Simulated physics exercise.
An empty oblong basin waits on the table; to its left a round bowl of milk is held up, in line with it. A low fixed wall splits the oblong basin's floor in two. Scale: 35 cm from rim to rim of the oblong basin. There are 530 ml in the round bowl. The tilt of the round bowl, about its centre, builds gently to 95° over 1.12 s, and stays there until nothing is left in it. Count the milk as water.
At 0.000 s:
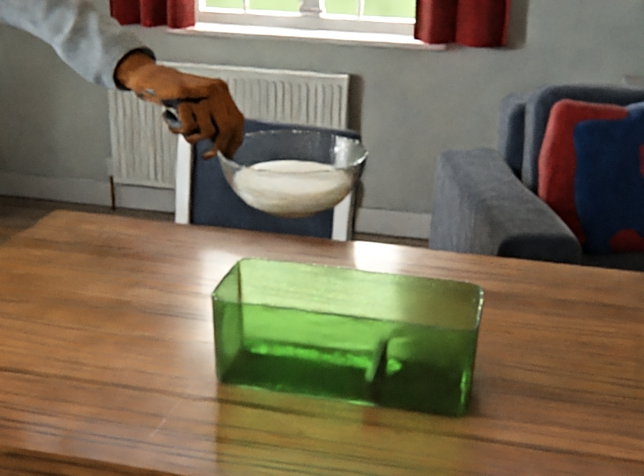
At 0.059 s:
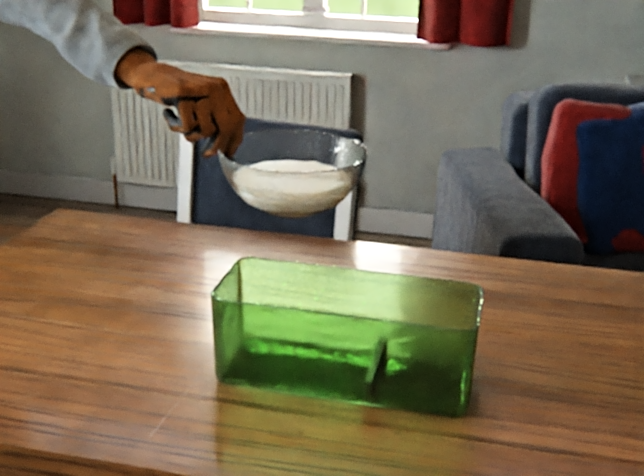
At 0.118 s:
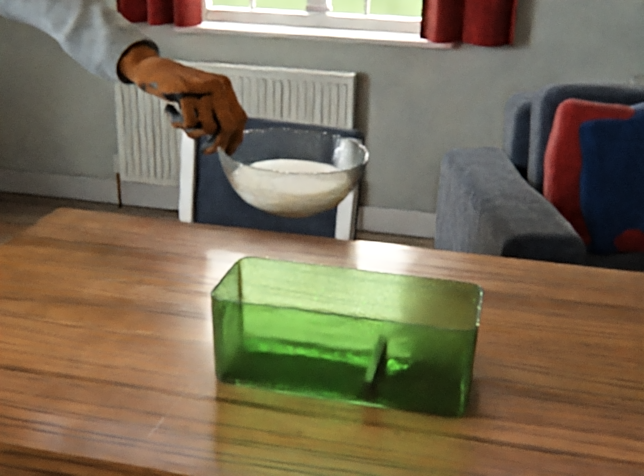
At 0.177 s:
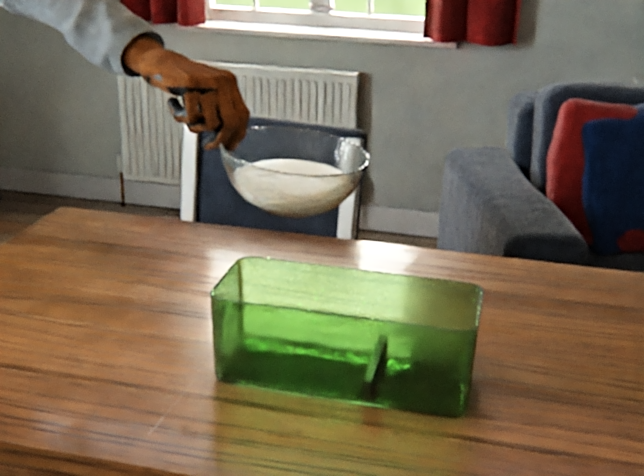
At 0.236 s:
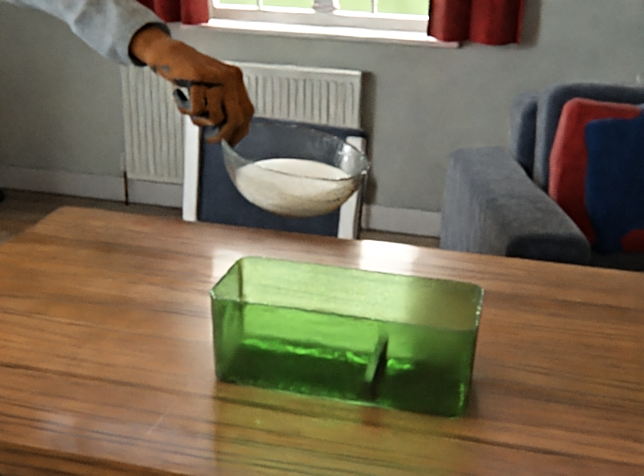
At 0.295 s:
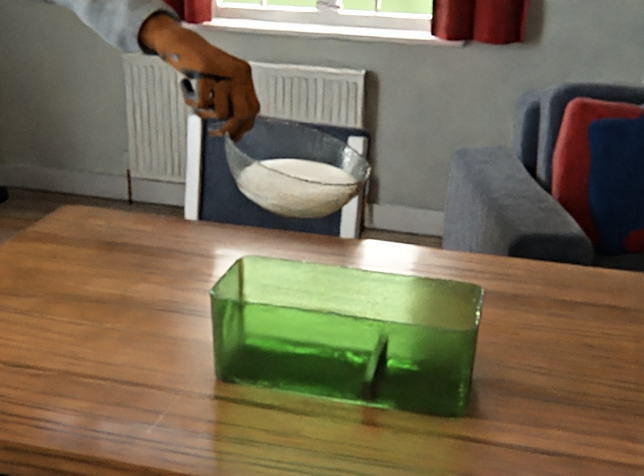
Round glass bowl of milk, held up by a hand, tilting gently rightward above an empty green oblong basin on a wooden table.
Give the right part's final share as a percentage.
Roughly 66 per cent is past the wall.
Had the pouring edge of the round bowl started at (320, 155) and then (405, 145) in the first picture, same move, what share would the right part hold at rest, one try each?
First 5, then 90 per cent.
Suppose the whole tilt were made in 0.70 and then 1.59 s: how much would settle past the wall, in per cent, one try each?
First 55, then 70 per cent.
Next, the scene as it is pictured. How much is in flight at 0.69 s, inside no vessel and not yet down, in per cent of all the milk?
Near 36 in a hundred.
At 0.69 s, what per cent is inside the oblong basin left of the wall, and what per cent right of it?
Near 1 on the left, 12 on the right.
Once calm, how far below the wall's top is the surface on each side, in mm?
Some 26 mm on the left and 12 mm on the right.
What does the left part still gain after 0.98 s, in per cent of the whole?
Near 10 in a hundred.
Then, 0.69 s in, the tilt is 65° and 50 per cent is still to pour, 1 is left of the wall and 12 right of it.
Then, 0.98 s in, the tilt is 92° and 3 per cent is still to pour, 23 is left of the wall and 64 right of it.
Then, 1.29 s in, the tilt is 95° and 0 per cent is still to pour, 33 is left of the wall and 66 right of it.
Then, 1.62 s in, the tilt is 95° and 0 per cent is still to pour, 34 is left of the wall and 66 right of it.
Finally, 34 per cent lies left of the wall, 66 right of it and 0 outside.
